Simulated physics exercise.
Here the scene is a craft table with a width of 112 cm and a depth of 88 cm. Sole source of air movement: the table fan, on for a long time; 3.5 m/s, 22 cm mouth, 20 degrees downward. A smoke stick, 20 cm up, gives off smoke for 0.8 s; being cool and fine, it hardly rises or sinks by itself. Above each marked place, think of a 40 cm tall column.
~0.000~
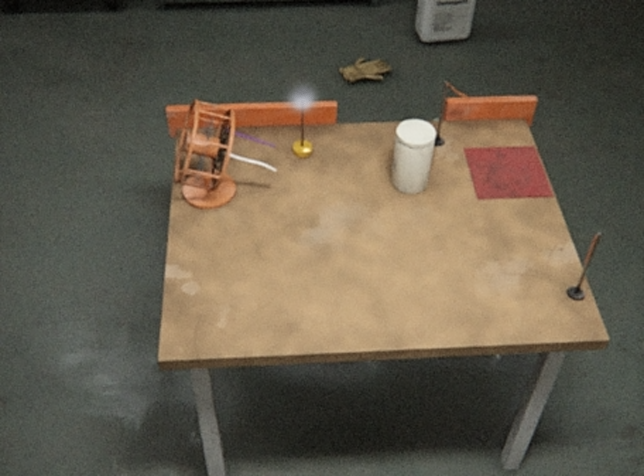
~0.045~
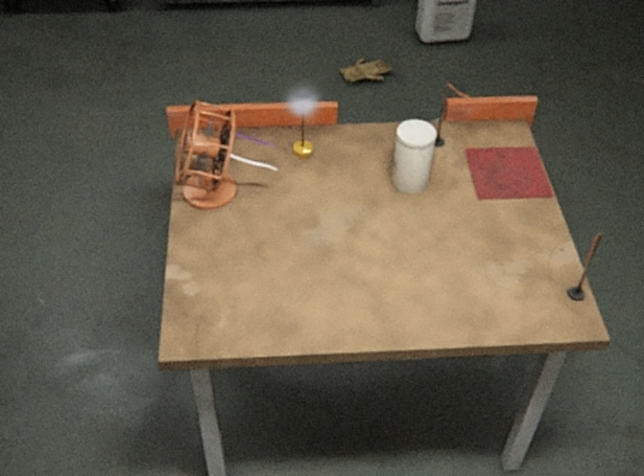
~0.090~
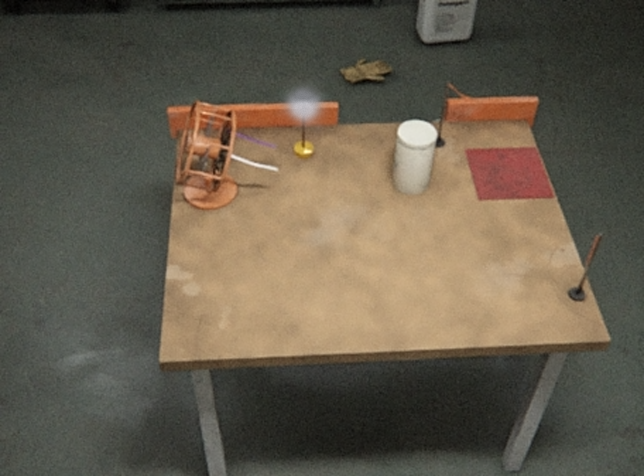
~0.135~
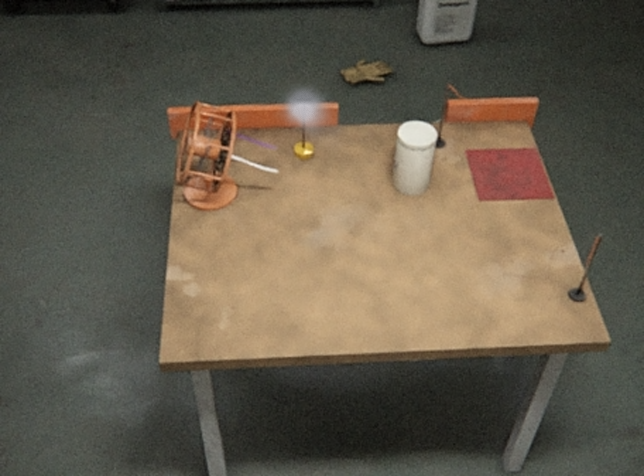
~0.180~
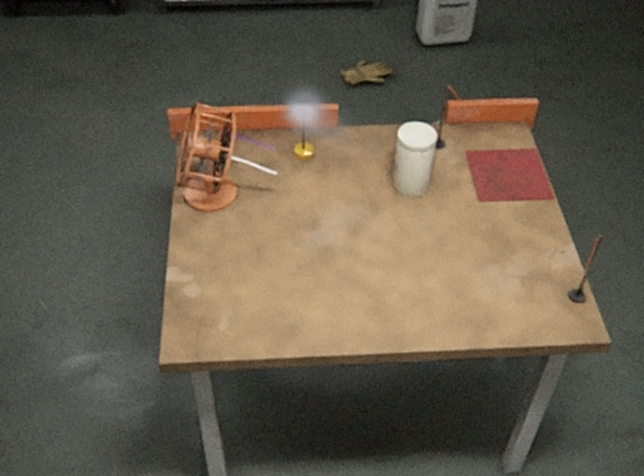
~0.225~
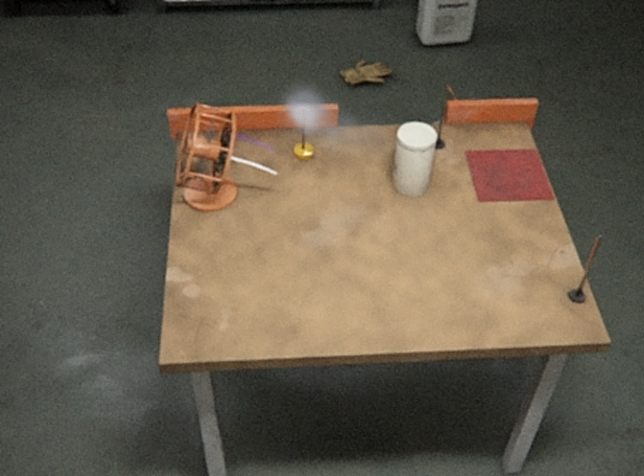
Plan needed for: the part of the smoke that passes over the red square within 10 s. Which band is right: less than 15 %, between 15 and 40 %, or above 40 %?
Between 15 and 40 %.
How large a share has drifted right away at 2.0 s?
Around 80 percent.
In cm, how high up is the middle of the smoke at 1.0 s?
The centre hangs close to 14 centimetres up.
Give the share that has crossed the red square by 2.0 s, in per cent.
Close to 30 %.
By 1.0 s, 11 % has passed over the red square; 20 % has left the area, and the middle of the rest is near (446, 114).
By 2.0 s, 27 % has passed over the red square; 85 % has left the area, and the middle of the rest is near (556, 121).
By 4.0 s, 28 % has passed over the red square; 100 % has left the area.
By 10.0 s, 28 % has passed over the red square; 100 % has left the area.
